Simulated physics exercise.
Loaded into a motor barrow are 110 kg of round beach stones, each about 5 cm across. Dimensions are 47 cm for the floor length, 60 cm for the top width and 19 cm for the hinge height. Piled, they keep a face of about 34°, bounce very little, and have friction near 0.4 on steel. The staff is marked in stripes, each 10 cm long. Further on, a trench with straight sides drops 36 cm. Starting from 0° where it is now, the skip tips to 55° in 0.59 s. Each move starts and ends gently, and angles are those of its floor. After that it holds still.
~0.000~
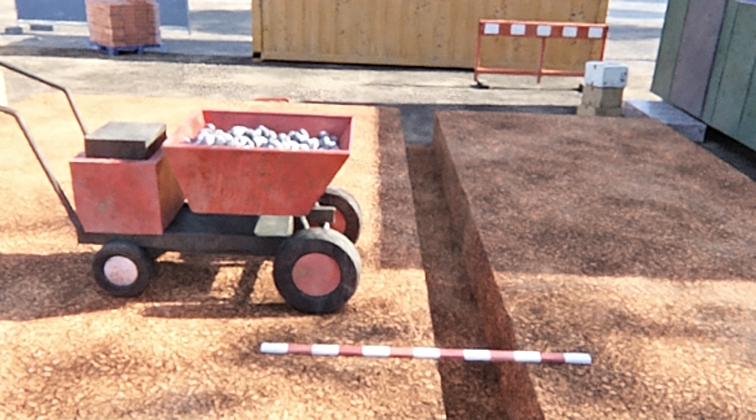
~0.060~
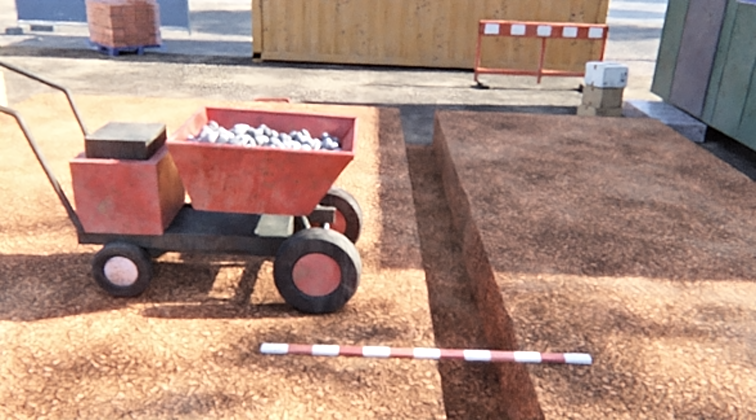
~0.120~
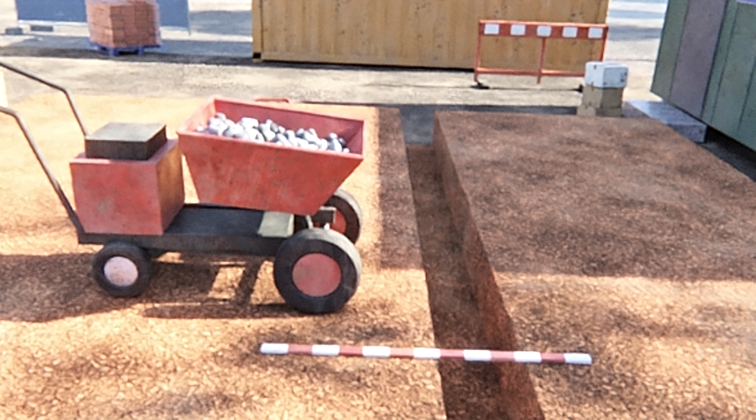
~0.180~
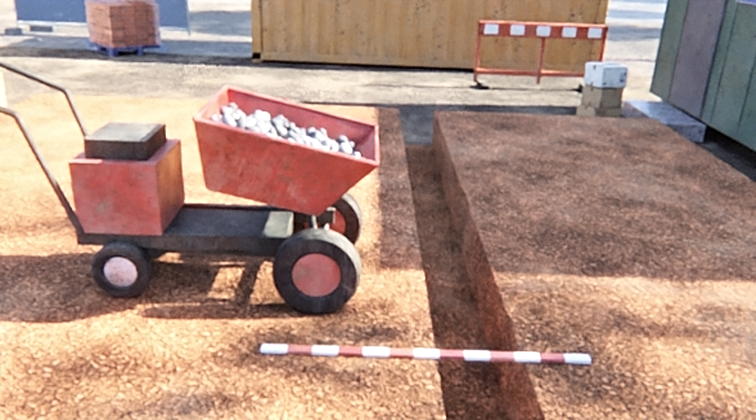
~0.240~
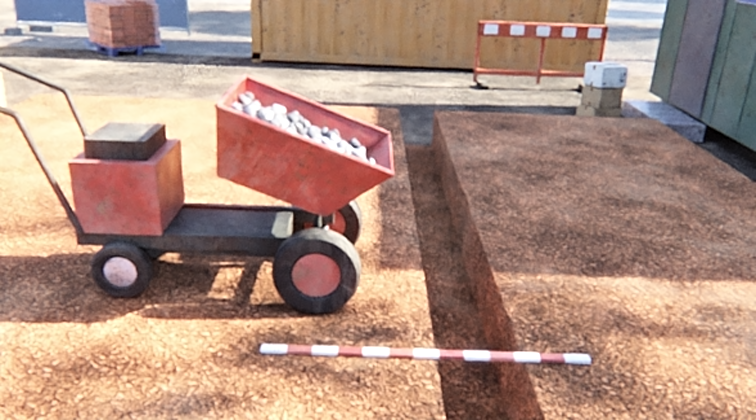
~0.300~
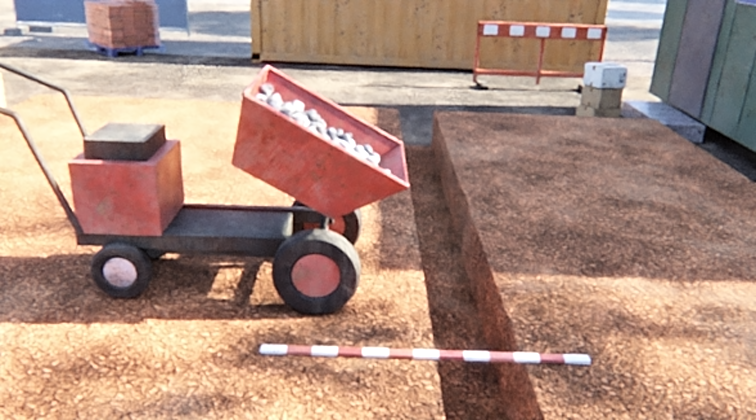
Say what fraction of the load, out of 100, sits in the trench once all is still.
About 33 out of 100.
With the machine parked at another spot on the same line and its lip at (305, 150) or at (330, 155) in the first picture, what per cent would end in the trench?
Near 45 and near 40 percent.
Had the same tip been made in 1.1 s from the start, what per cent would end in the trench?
Probably about 40 in a hundred.
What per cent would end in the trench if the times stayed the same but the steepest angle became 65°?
Roughly 55 percent.
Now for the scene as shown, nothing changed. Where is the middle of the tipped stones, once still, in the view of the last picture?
Resting centre: About (480, 344).
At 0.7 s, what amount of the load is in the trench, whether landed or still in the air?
By that point it's something like 5 in a hundred.
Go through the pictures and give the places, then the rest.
In the first frame, the skip is at 0°, its lip at (350, 154); the top of the load is at (238, 137).
In the second frame, the skip is at 2°, its lip at (354, 155); the top of the load is at (239, 134); the stones move at 0.4 m/s on average.
In the third frame, the skip is at 6°, its lip at (364, 159); the top of the load is at (231, 127); the stones move at 0.7 m/s on average.
In the fourth frame, the skip is at 12°, its lip at (378, 165); the top of the load is at (235, 115); the stones move at 1.0 m/s on average.
In the fifth frame, the skip is at 20°, its lip at (393, 175); the top of the load is at (249, 105); the stones move at 1.2 m/s on average.
In the sixth frame, the skip is at 28°, its lip at (408, 187); the top of the load is at (268, 96); the stones move at 1.2 m/s on average.
After 0.4 s the floor is at 46°; 100 % in the skip; the foremost stones are at (408, 195).
After 0.7 s the floor is at 55°; 93 % in the skip, 7 % in the trench; the foremost stones are at (482, 224).
After 1.0 s the floor is at 55°; 58 % in the skip, 23 % in the trench, 19 % past the trench; the foremost stones are at (606, 303).
After 3.0 s the floor is at 55°; 48 % in the skip, 33 % in the trench, 19 % past the trench; the foremost stones are at (743, 292).
